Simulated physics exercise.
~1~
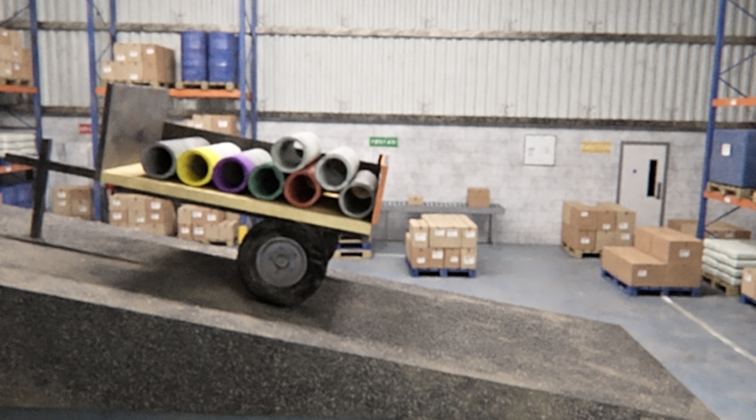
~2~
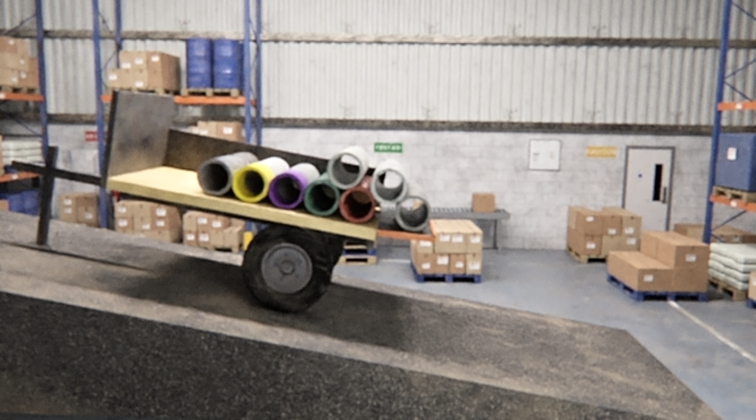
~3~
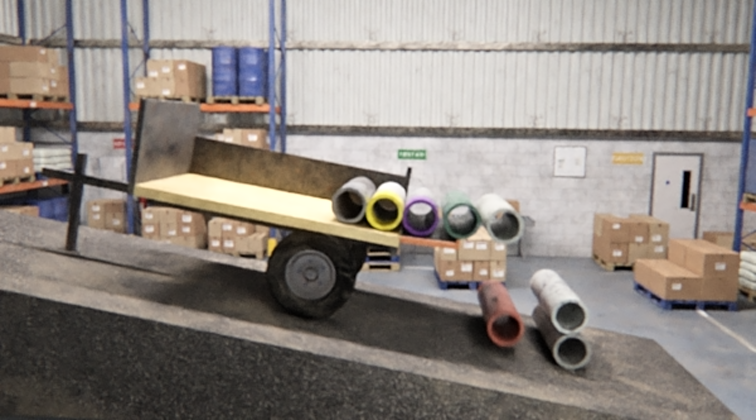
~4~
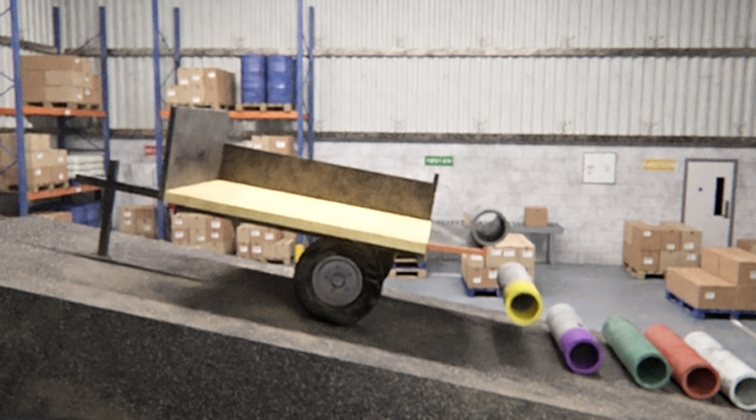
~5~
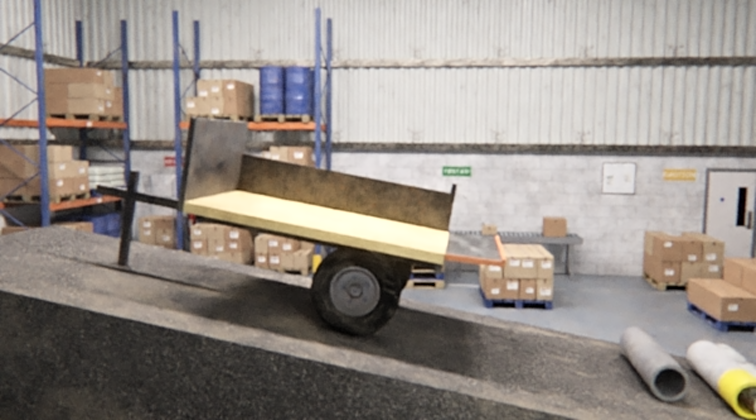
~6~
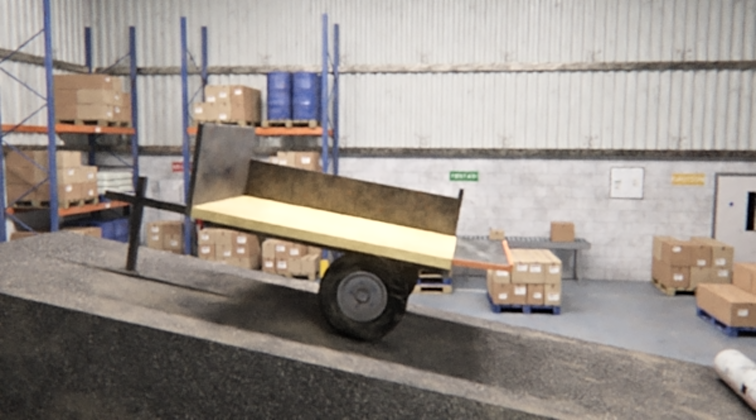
A stack of thick pipes, one yellow and one purple among them, rolled right along a sloping trailer bed once its tailgate dropped, tumbled onto the ramp and kept rolling downhill until the trailer stood empty.
